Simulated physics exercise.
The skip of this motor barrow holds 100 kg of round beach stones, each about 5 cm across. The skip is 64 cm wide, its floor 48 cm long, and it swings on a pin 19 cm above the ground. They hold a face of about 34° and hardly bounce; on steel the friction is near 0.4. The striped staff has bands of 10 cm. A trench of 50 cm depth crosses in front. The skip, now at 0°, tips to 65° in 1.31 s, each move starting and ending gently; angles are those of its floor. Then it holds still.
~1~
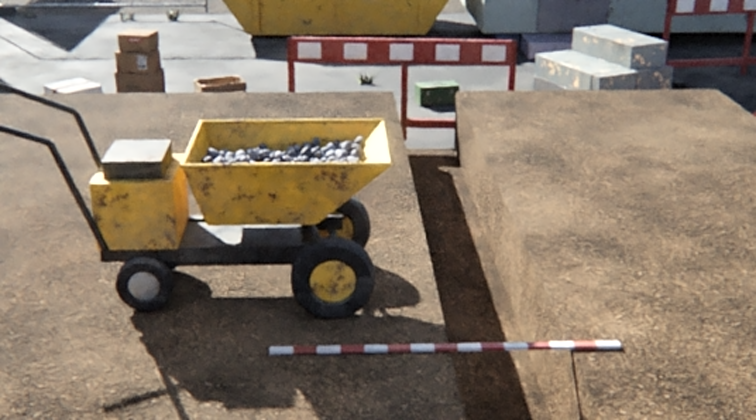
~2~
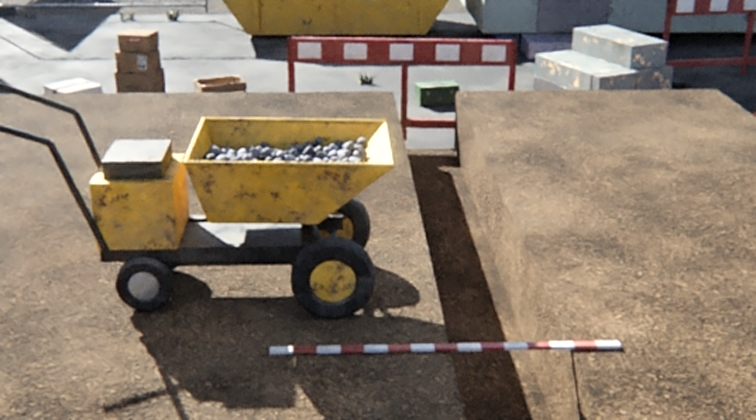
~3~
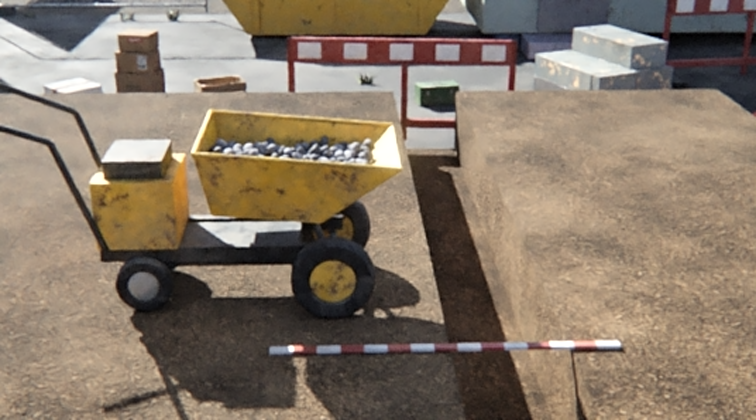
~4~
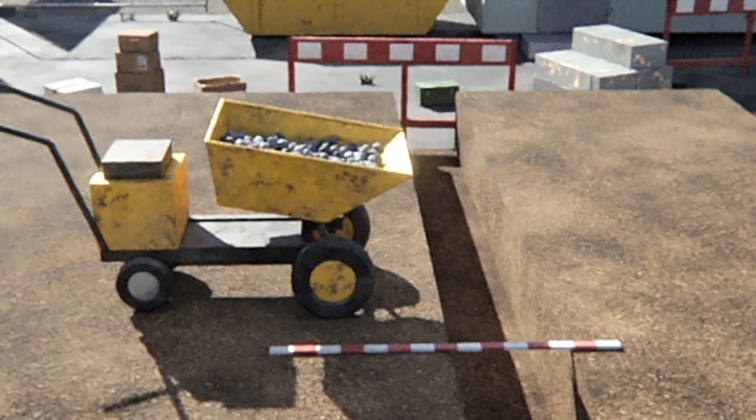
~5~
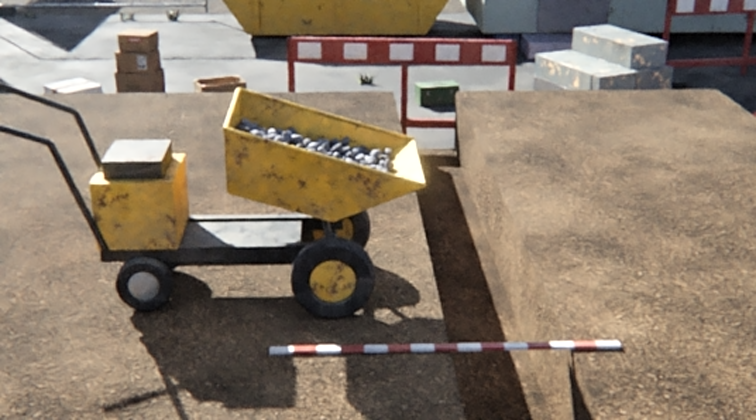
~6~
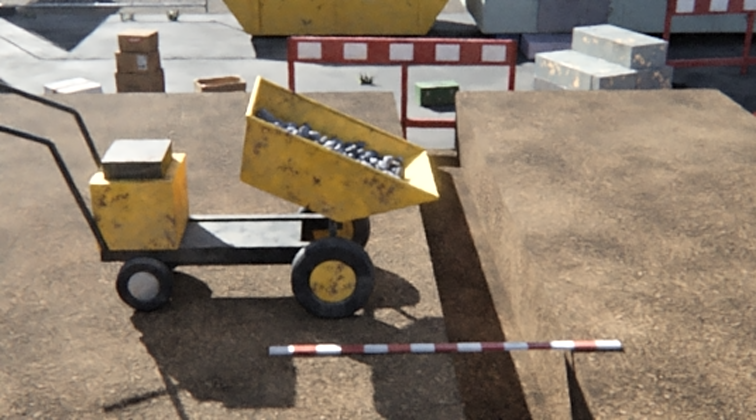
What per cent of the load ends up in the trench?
Roughly 99 per cent ends in the trench.
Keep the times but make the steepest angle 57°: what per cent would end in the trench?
In that case some 100 per cent.
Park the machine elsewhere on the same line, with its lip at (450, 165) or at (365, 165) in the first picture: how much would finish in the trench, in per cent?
About 40 and 100 per cent.
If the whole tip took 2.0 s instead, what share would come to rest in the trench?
Then about 100 per cent.
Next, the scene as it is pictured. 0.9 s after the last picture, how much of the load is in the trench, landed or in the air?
About 50 per cent by then.
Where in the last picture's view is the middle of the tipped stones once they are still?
Around (500, 364).
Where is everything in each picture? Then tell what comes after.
In the first picture, lip at (391, 164), floor tilted 0°, highest stones at (313, 151).
In the second picture, lip at (394, 166), floor tilted 1°, highest stones at (301, 151).
In the third picture, lip at (401, 170), floor tilted 5°, highest stones at (245, 150).
In the fourth picture, the skip is at 10°, its lip at (413, 176); the top of the load is at (249, 143).
In the fifth picture, the skip is at 17°, its lip at (425, 186); the top of the load is at (252, 132).
In the sixth picture, the skip is at 25°, its lip at (438, 198); the top of the load is at (263, 120).
Then, 0.4 s after the last picture the floor is at 55°, 100 % in the skip; the foremost stones are at (450, 222).
Then, 0.9 s after the last picture the floor is at 65°, 50 % in the skip, 49 % in the trench; the foremost stones are at (540, 315).
Then, 1.2 s after the last picture the floor is at 65°, 12 % in the skip, 87 % in the trench, 1 % past the trench; the foremost stones are at (591, 278).
Then, 3.2 s after the last picture the floor is at 65°, 0 % in the skip, 99 % in the trench, 1 % past the trench; the foremost stones are at (630, 276).
